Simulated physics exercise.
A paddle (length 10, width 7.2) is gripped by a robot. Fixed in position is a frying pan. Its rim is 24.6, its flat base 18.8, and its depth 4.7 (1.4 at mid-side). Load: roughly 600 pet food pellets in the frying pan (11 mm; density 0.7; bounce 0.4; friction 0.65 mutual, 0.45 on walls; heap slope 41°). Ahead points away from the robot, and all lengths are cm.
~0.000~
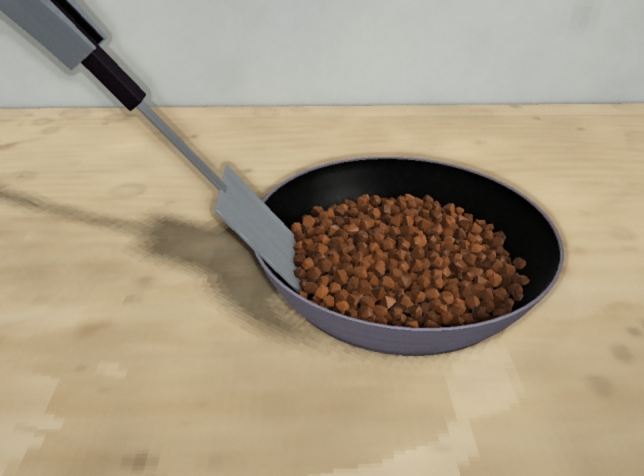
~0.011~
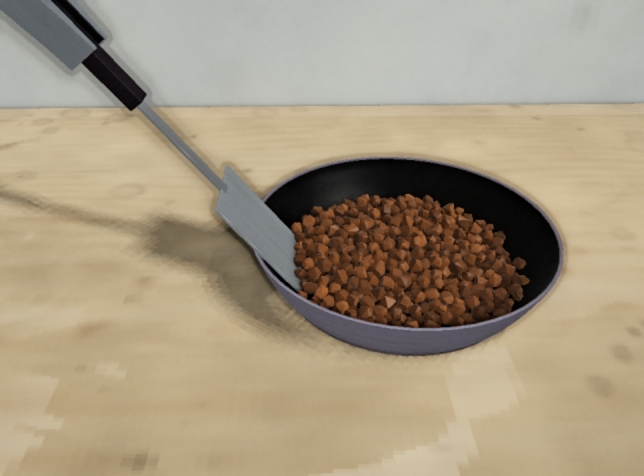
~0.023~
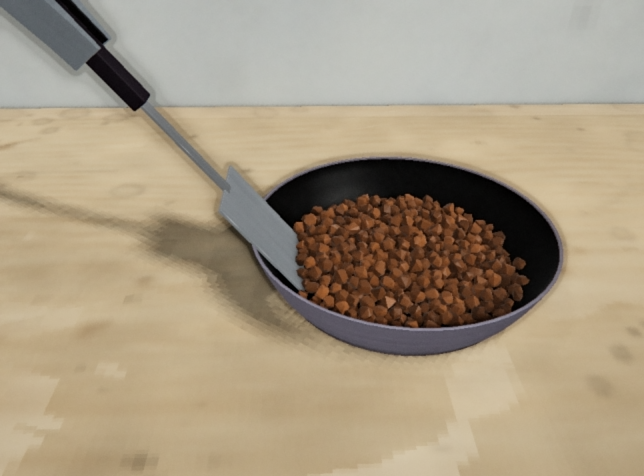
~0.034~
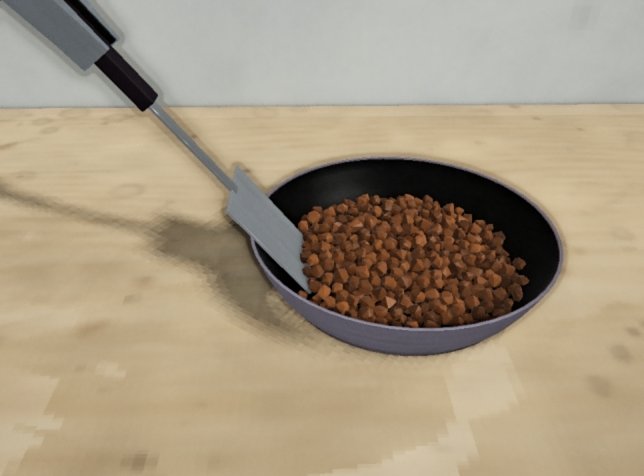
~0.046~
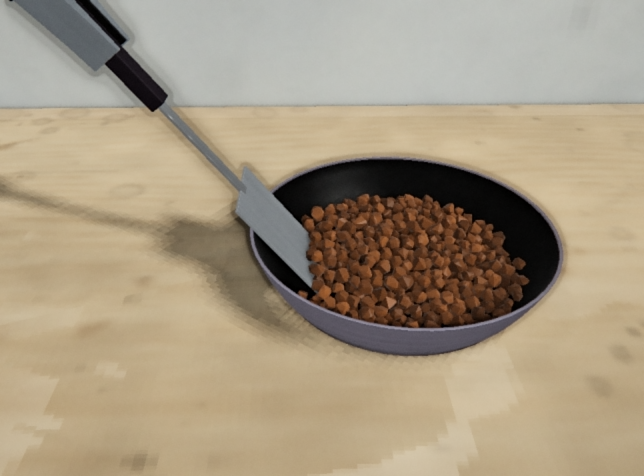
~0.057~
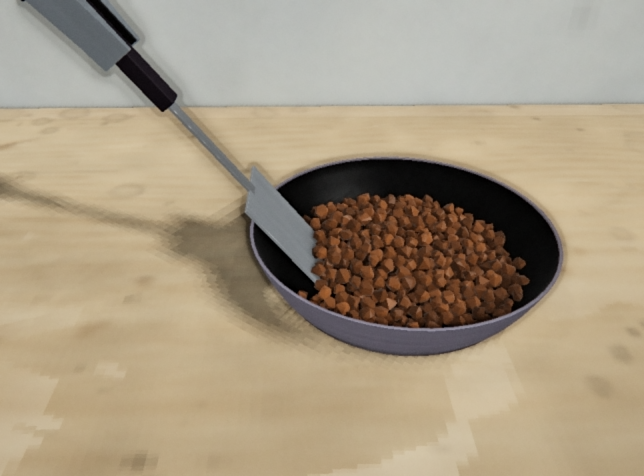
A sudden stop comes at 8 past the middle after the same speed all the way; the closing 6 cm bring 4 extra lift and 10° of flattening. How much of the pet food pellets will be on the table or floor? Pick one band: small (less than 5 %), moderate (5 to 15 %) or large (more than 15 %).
Moderate.
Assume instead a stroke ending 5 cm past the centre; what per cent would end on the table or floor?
It would come to roughly 0 percent.
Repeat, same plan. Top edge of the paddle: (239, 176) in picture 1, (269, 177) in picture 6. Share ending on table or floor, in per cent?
15 per cent.
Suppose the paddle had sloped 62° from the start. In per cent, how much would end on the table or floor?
That would leave close to 10 per cent on the table or floor.
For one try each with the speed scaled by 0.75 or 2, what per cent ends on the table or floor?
5 and 25 %.
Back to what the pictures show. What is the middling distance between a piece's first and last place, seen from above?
Level distance of around 3 cm.
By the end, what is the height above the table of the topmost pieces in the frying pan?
About 6.0 cm.
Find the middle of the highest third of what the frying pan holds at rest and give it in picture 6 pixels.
You'll find it at about (498, 234).
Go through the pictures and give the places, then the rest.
The first picture shows paddle top edge at (221, 186), sloping 53°; upper third of the load around (400, 247), from x 295 to 525, top at y 200; 604 in the frying pan.
The second picture shows paddle top edge at (222, 186), sloping 53°; upper third of the load around (400, 247), from x 295 to 525, top at y 200.
The third picture shows paddle top edge at (225, 187), sloping 53°; upper third of the load around (395, 247), from x 300 to 525, top at y 200.
The fourth picture shows paddle top edge at (232, 187), sloping 53°; upper third of the load around (395, 246), from x 300 to 525, top at y 200.
The fifth picture shows paddle top edge at (241, 187), sloping 53°; upper third of the load around (396, 245), from x 300 to 525, top at y 200.
The sixth picture shows paddle top edge at (250, 187), sloping 53°; upper third of the load around (398, 243), from x 300 to 525, top at y 200; 604 in the frying pan.
After 0.14 s, sloping 53°, highest piece 5 above the table; 604 in the frying pan.
After 0.23 s, sloping 49°, highest piece 6 above the table; 604 in the frying pan.
After 0.47 s, sloping 43°, highest piece 6 above the table; 546 in the frying pan, 51 on the table or floor, 7 on the blade or in flight.
After 1.52 s, sloping 43°, highest piece 6 above the table; 546 in the frying pan, 58 on the table or floor.
At rest, 546 in the frying pan, 58 on the table or floor. That is 10 % on the table or floor.
